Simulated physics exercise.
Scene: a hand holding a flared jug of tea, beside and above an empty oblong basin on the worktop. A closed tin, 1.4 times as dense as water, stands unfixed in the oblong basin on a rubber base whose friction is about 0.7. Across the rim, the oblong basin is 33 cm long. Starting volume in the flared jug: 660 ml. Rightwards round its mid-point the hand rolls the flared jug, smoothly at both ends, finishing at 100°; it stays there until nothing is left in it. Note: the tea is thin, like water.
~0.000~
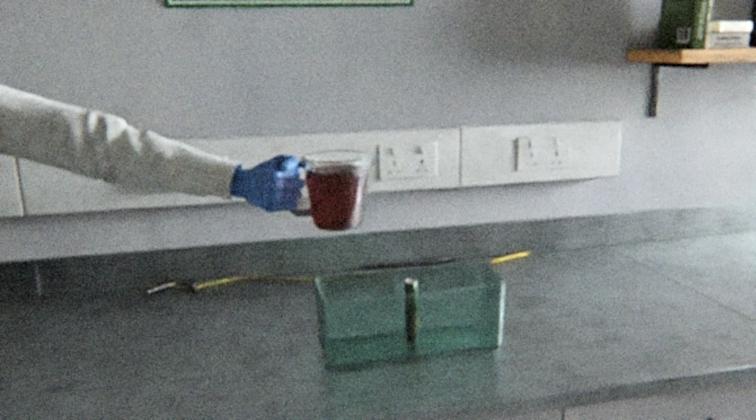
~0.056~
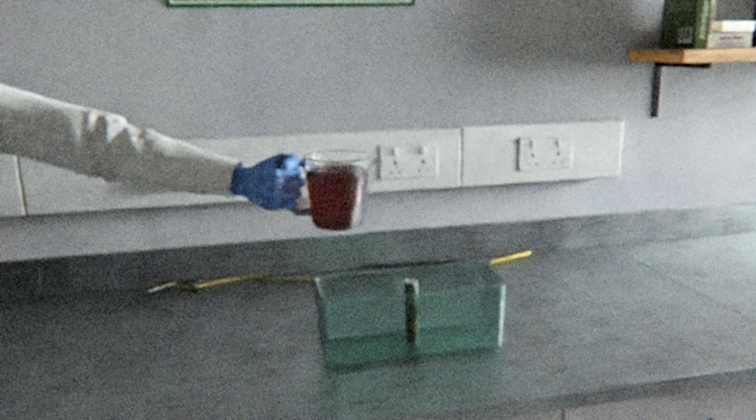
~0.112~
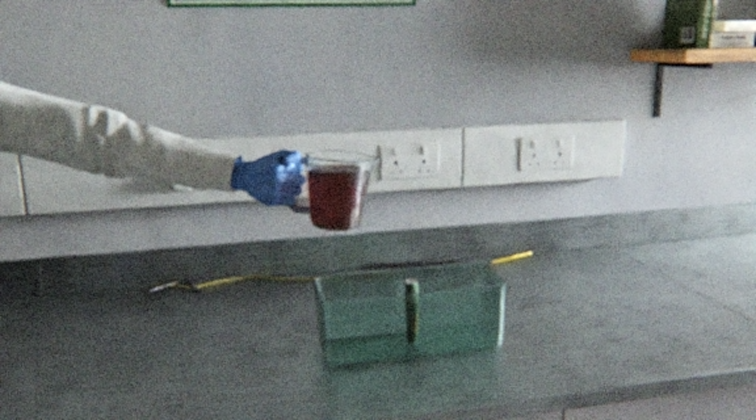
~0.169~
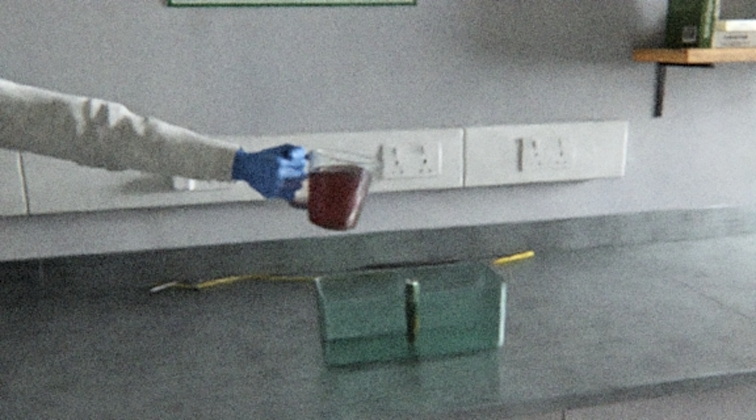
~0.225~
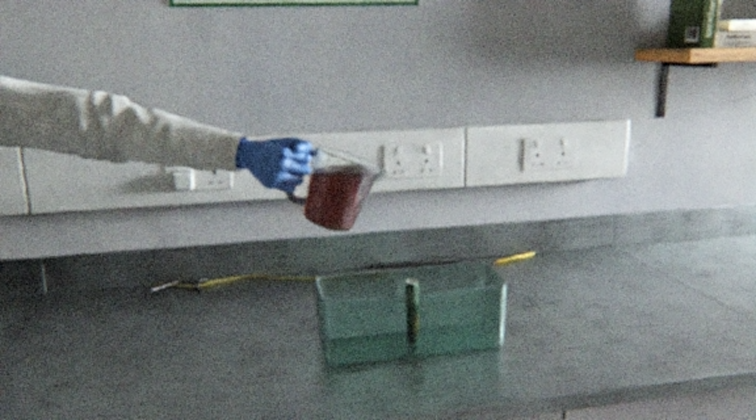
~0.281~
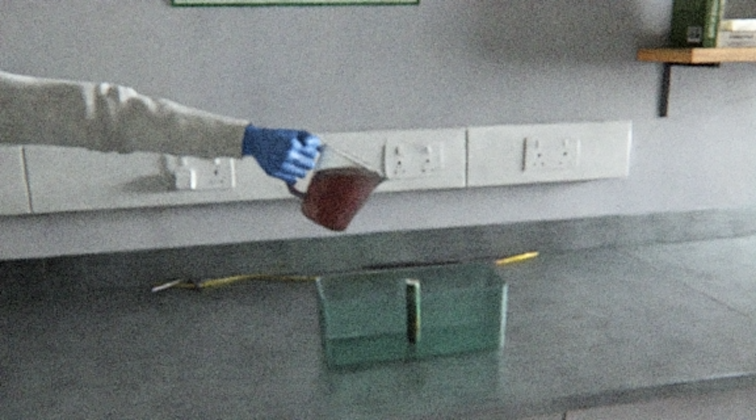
Gloved hand holding a jug of dark reddish liquid above a clear oblong basin, slowly then more quickly tilting it rightwards.
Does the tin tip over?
Most probably it will lose its balance.
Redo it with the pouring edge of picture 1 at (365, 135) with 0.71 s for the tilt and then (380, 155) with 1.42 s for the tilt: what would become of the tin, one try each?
The tin overturns the first time and overturns the second time.
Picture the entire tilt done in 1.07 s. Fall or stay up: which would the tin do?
In that case the tin overturns.
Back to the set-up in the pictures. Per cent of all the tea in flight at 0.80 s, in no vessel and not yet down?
About 22 per cent.
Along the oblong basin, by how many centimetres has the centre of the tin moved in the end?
8.0 cm.
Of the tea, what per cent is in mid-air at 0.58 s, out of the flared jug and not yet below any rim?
Roughly 30 percent.
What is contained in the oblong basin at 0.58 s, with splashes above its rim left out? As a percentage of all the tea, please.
About 10%.
Then, 0.58 s in, the tilt is 85° and 60 per cent is still to pour; the tin stands where it began.
Then, 0.80 s in, the tilt is 100° and 15 per cent is still to pour; the tin stands where it began.
Then, 1.02 s in, the tilt is 100° and 1 per cent is still to pour; the tin leans 30°.
Then, 1.27 s in, the tilt is 100° and 0 per cent is still to pour; the tin lies on its side.
Finally, the tin lies on its side.
